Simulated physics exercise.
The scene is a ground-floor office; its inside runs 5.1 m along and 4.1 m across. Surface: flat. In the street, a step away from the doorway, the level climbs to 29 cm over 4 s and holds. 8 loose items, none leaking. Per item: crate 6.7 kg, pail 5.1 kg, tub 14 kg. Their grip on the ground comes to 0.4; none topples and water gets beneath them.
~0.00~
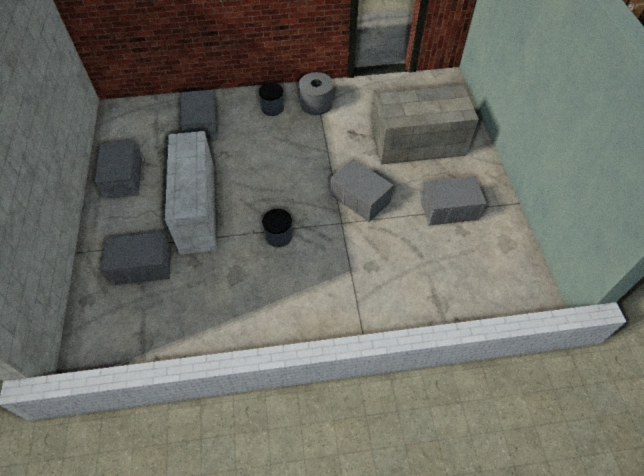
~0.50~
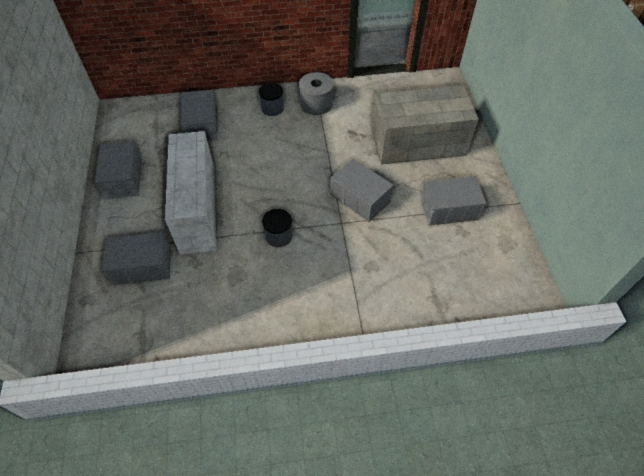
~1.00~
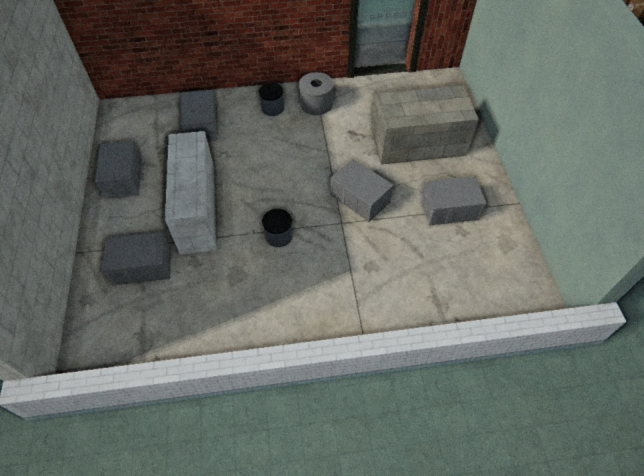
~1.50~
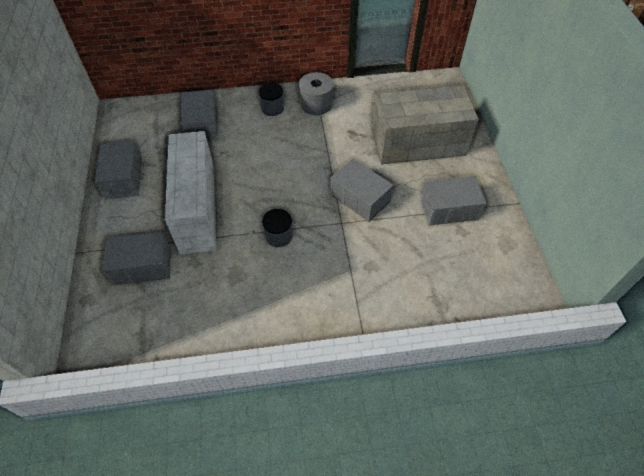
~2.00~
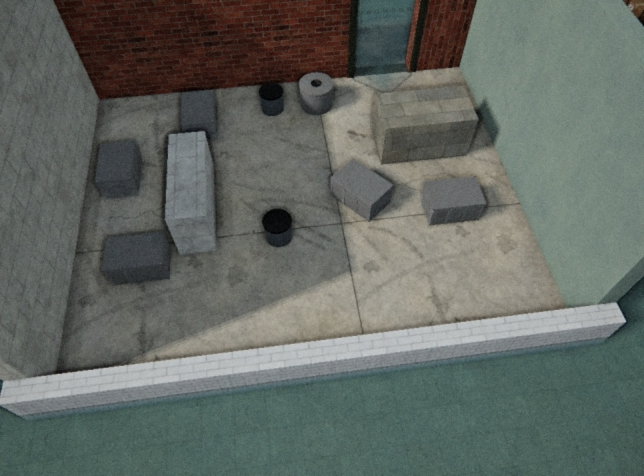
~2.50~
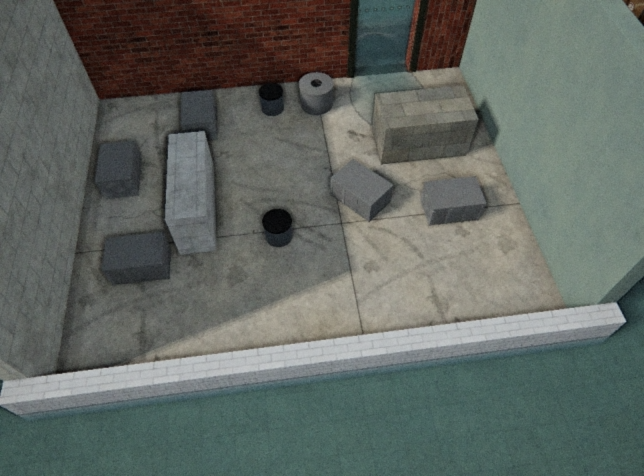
Greenish water spread over the paving outside the low white wall and deepened in the doorway, then began creeping onto the floor inside, while the scattered blocks and dark pails stayed still.
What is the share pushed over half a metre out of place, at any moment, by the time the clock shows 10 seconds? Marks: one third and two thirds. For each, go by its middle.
Expect a mid share, one third to two thirds.
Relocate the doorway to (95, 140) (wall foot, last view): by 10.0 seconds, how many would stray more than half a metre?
Then it comes to 7.
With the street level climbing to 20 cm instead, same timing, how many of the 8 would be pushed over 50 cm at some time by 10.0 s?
In that case the number is 0.
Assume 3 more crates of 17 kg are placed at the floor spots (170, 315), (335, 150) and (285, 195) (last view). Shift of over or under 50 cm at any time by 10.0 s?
Inside the limit, then above the limit, then above the limit.
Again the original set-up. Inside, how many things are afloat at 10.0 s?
That would be 5 of them.
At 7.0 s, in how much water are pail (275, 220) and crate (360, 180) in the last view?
Depth approx. 4 cm / 2 cm.
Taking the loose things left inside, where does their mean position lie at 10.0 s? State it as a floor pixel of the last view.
Roughly at (245, 194).
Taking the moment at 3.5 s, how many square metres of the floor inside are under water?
Roughly 3.0 m2.
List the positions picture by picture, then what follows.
A crate at (455, 192) rests on the ground; a pail at (271, 91), on the bottom; water covers 0.0 m2; 0 of 8 have shifted, in the first frame.
A crate at (455, 192) rests on the ground; a pail at (271, 91) rests on the ground; water covers 0.0 m2; 0 of 8 have shifted, in the second frame.
A crate at (455, 192) rests on the ground; a pail at (271, 91), on the bottom; 0.0 m2 under water; 0 of 8 have shifted, in the third frame.
A crate at (455, 192) rests on the ground; a pail at (271, 91) rests on the ground; 0.0 m2 under water; 0 of 8 have shifted, in the fourth frame.
A crate at (455, 192) rests on the ground; a pail at (271, 91) rests on the ground; water covers 0.2 m2; 0 of 8 have shifted, in the fifth frame.
A crate at (455, 192), on the bottom; a pail at (271, 91), on the bottom; 0.9 m2 under water; 0 of 8 have shifted, in the sixth frame.
After 3.5 s 0 of 8 are over 50 cm from their spots; 0 afloat.
After 4.5 s 0 of 8 are over 50 cm from their spots; 0 afloat.
After 7.0 s 3 of 8 are over 50 cm from their spots; 0 afloat.
After 10.0 s 4 of 8 are over 50 cm from their spots, and 5 have been at some point; 5 afloat.
